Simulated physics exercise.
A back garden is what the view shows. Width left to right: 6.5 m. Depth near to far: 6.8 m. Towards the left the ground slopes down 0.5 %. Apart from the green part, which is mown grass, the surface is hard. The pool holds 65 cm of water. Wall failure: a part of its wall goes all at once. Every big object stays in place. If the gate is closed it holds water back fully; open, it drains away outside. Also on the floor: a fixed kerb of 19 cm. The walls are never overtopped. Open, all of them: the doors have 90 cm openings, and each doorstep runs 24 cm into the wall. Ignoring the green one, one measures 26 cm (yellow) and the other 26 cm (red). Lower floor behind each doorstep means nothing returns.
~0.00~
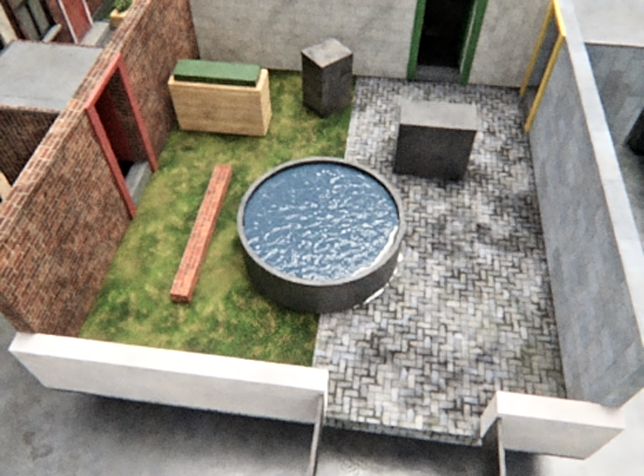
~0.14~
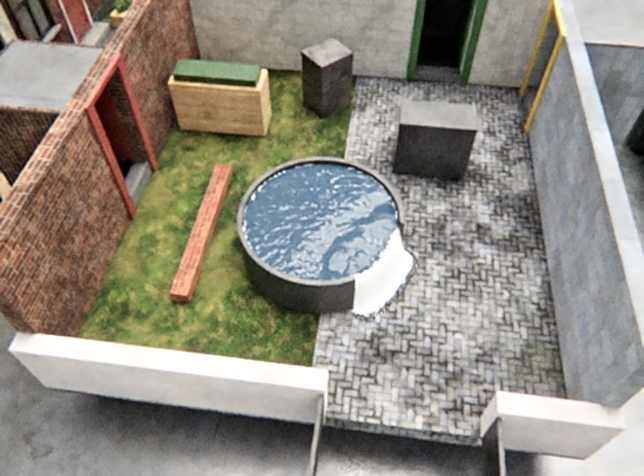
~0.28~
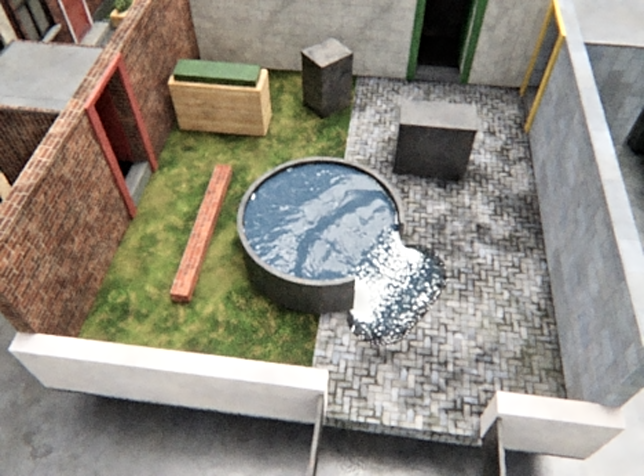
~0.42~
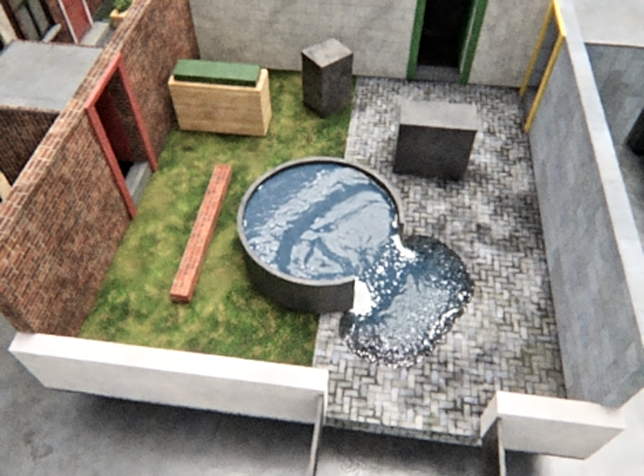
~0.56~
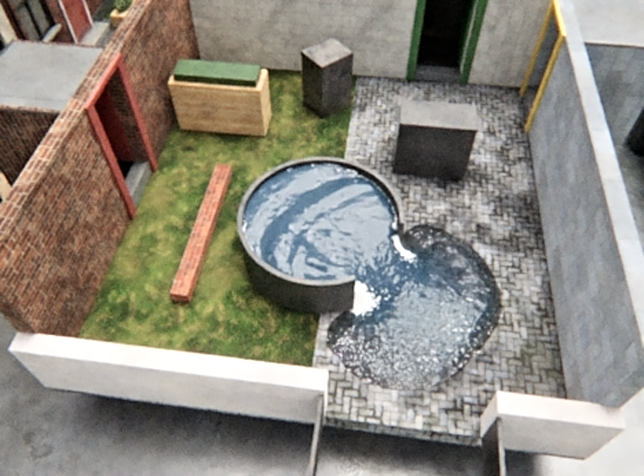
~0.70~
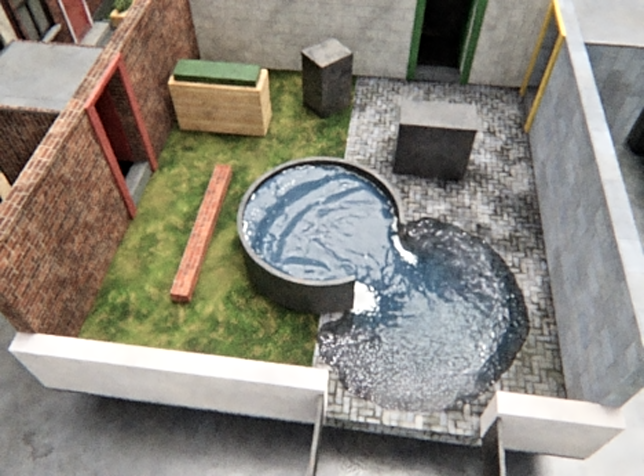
Round pool in a walled back garden bursting open at its front right, water pouring out and spreading across the grey paving.
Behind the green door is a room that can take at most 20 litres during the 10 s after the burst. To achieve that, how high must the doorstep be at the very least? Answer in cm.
At least about 5.5 cm.
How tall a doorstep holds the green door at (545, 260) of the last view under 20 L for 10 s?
About 15 cm.
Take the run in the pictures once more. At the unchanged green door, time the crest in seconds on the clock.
The depth peaks at about 5.0 seconds.
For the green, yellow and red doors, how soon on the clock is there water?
Green 4.5 s, yellow 3.2 s, red not within the 10 s.
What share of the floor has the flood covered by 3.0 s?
Approximately 25 % of it.
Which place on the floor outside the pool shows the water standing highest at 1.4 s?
(569, 414).
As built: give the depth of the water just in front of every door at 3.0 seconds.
Door depths (cm): Green = 0, yellow = 0, red = 0.
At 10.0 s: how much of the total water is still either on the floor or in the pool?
About 62 per cent.
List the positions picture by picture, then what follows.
The pool at (321, 218) is whole and still, 65 cm deep; the green door at (445, 36) is dry, in the first frame.
The gap is at (383, 276), the front 0.3 m out at (414, 264); the back of the pool holds 65 cm, in the second frame.
Water pours out at (383, 276) and has run 0.8 m, to (442, 280); about 10 cm deep outside, 65 cm at the back, in the third frame.
The front is at (467, 293), 1.1 m from the gap at (383, 277); 2.1 m2 of floor is wet, 65 cm left at the back, in the fourth frame.
The gap is at (383, 277), the front 1.6 m out at (490, 325); the back of the pool holds 65 cm, in the fifth frame.
The front is at (522, 332), 2.0 m from the gap at (383, 276); 5.2 m2 of floor is wet, 64 cm left at the back; 3.8 m in a straight line remain to the green door at (445, 36), in the sixth frame.
After 1.4 s water covers 20 % of the floor, deepest (53 cm) near (569, 414); it has not reached the green door.
After 3.0 s water covers 25 % of the floor, deepest (26 cm) near (465, 362); it has not reached the green door.
After 10.0 s water covers 75 % of the floor, deepest (8 cm) near (346, 95); 6 cm at the green door, 0 litres in over its 17 cm doorstep.
At the green door as built, the water arrived by 4.4 s and peaked near 9 cm at 5.2 s.
With a doorstep of 5 cm, 26 litres would have come in within the 10 s; with 6 cm, 16 litres. So under 20 litres takes about 5.5 cm.
